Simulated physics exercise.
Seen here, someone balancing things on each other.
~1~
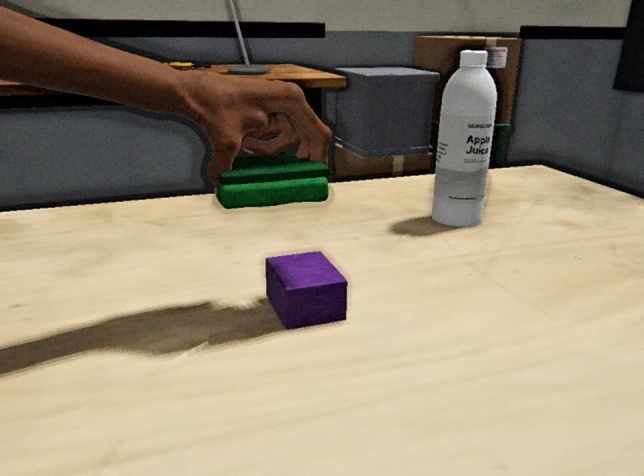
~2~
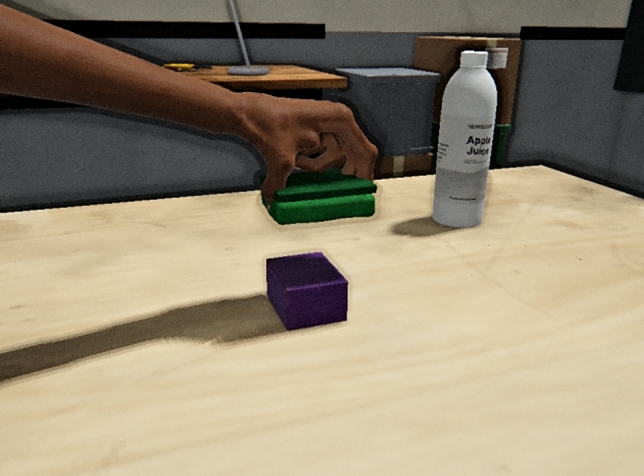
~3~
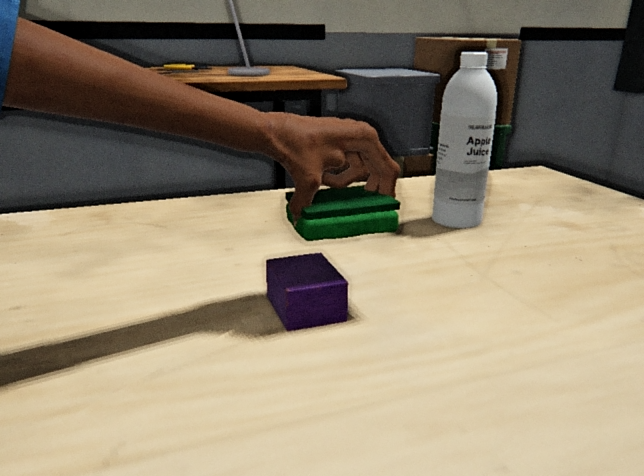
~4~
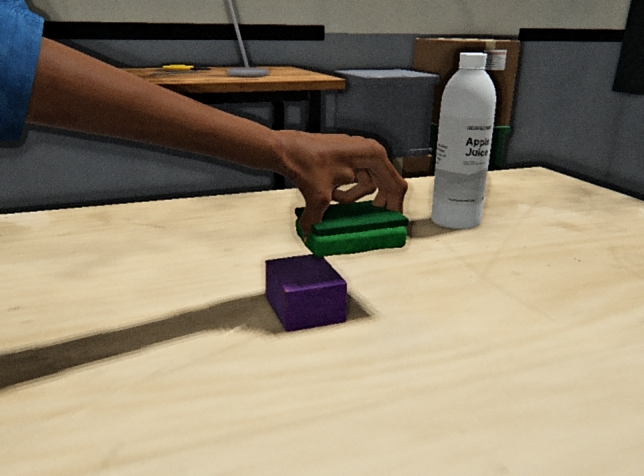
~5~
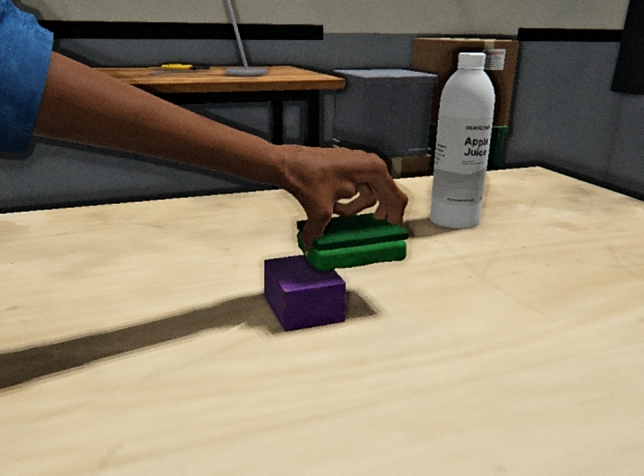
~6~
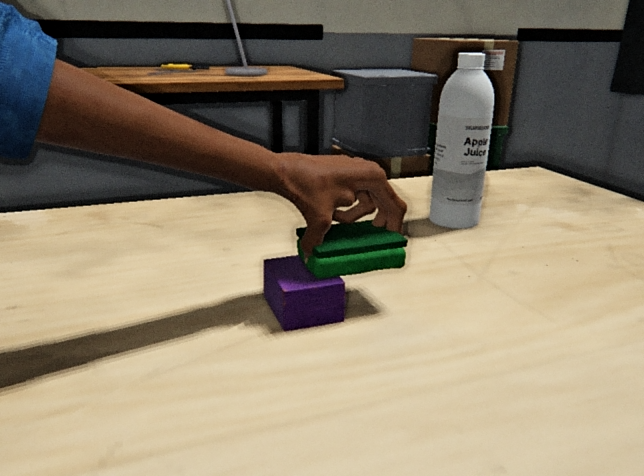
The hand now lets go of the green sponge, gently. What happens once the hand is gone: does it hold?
Outcome: The pile gives way.
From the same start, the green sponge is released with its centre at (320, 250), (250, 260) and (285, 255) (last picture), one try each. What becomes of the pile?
First, it holds; second, it gives way; third, it holds.
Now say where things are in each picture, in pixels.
Still above its spot; green sponge (268, 180); white bottle (465, 140), in the first frame.
Still above its spot; green sponge (317, 196); white bottle (465, 141), in the second frame.
Still above its spot; green sponge (341, 212); white bottle (465, 141), in the third frame.
Still above its spot; green sponge (350, 228); white bottle (464, 142), in the fourth frame.
Still above its spot; green sponge (351, 241); white bottle (463, 142), in the fifth frame.
Set down, still held; green sponge (350, 248); white bottle (462, 142), in the sixth frame.
Then, 0.30 s later than the last frame, green sponge tilted by 41° near (355, 263).
Then, 1.70 s later than the last frame, green sponge tilted by 40° near (356, 263).
When it is over, lying over in the pile, green sponge; the other 2 as before. End places, in pixels of the last picture, green sponge near (356, 263). The pile loses its balance.
